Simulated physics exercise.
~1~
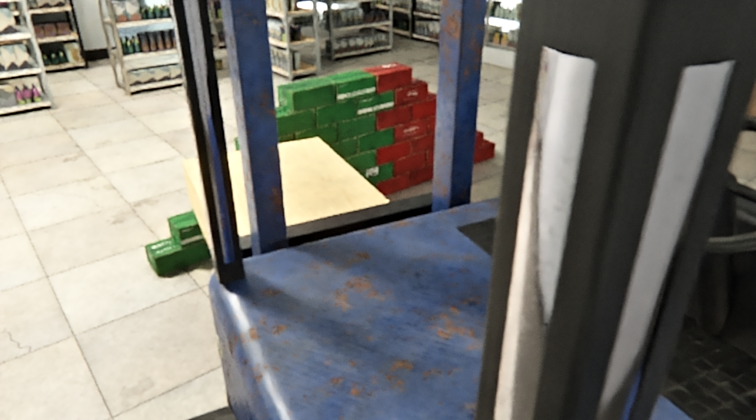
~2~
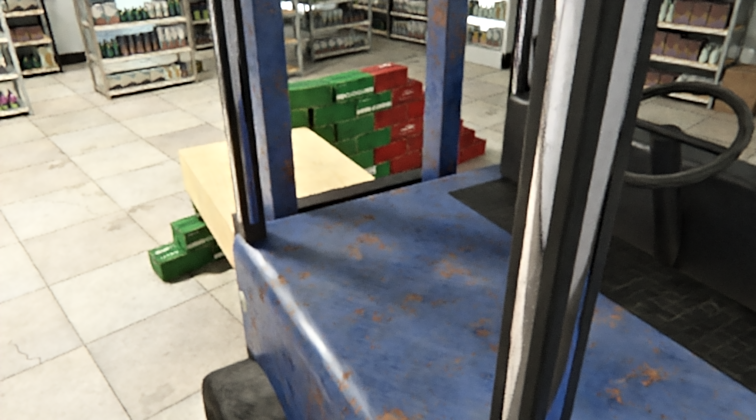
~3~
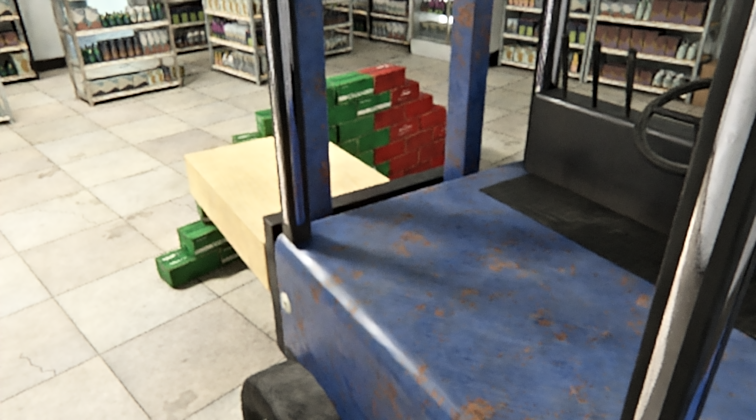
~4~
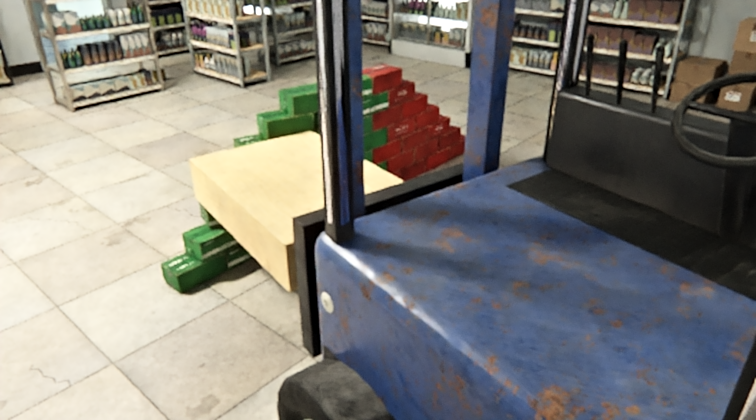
Shop floor with a rusty blue forklift holding a pale block against stacked green and red boxes, all staying standing as the view drifts.
